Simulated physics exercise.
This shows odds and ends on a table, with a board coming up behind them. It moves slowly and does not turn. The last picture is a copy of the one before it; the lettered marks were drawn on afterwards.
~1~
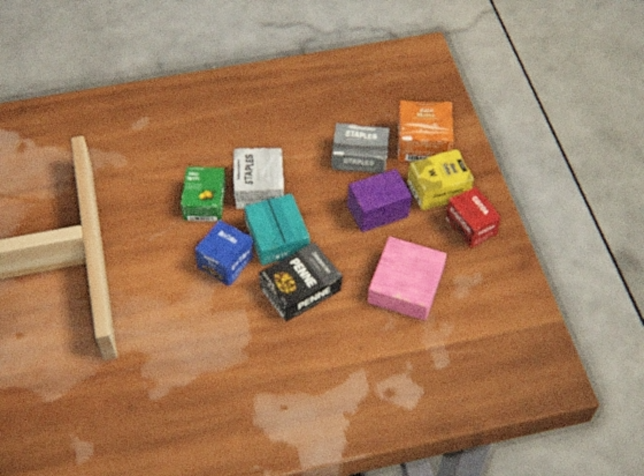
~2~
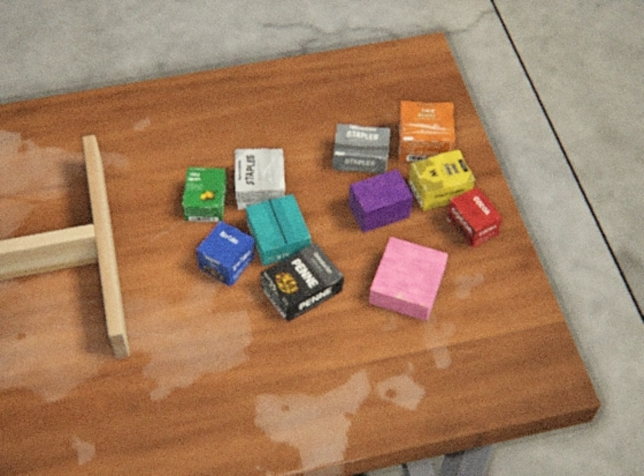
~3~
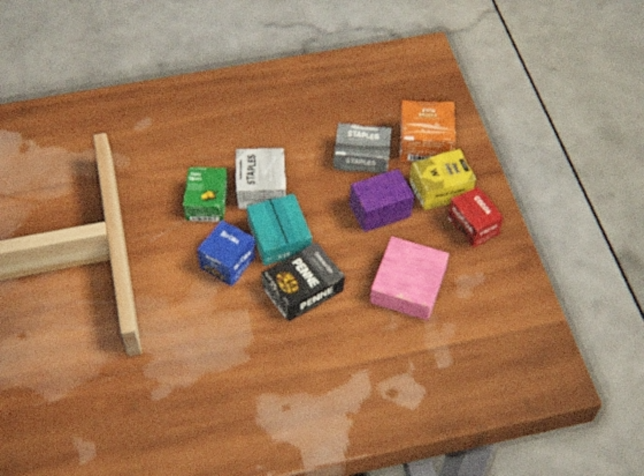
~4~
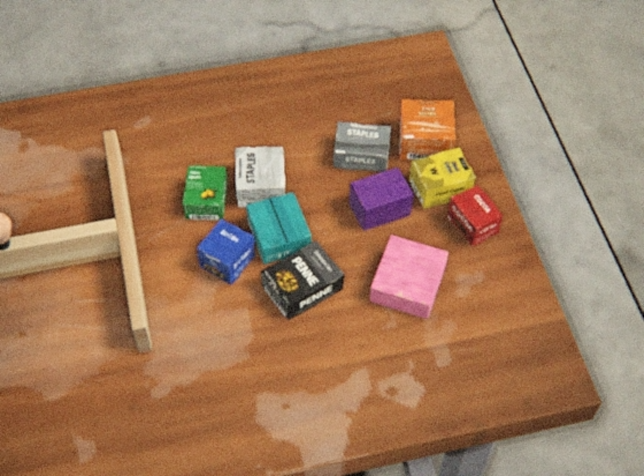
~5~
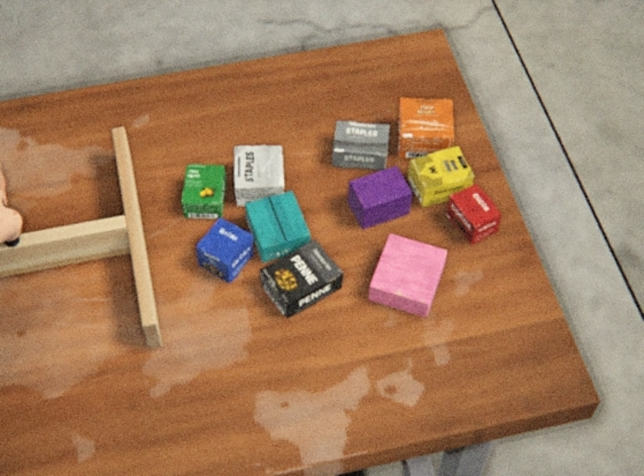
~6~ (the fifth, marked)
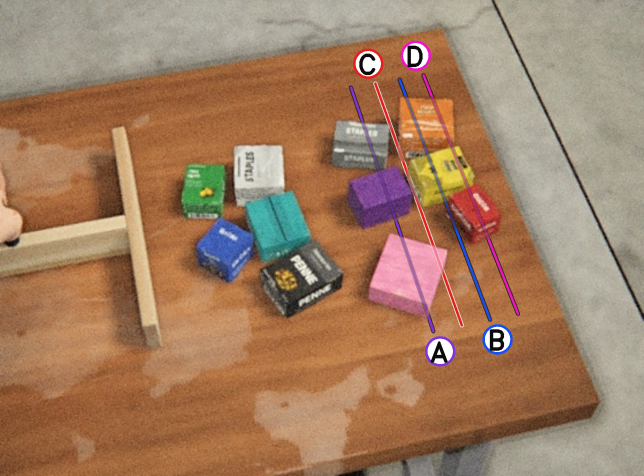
On a wooden table, a T-shaped wooden board slid slowly a short way right toward a scattering of small colourful boxes, which stayed still, and a hand came into view at the left, on its handle.
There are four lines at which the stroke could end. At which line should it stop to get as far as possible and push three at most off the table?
No farther than A.
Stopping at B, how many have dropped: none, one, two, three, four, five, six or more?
By then, six or more.
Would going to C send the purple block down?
By then, yes.
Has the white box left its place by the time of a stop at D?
Yes.
On the copy, A at (389, 199); B at (441, 190); C at (415, 195); D at (467, 185).
On A. First, board (228, 202); white box (289, 168); green box (247, 182).
Then, board (319, 185); orange box (466, 112); yellow packet (478, 159).
Finally, board (386, 173); yellow packet over the edge; orange box over the edge; two fallen.
By contrast, B drops six; C drops five; D drops eight.
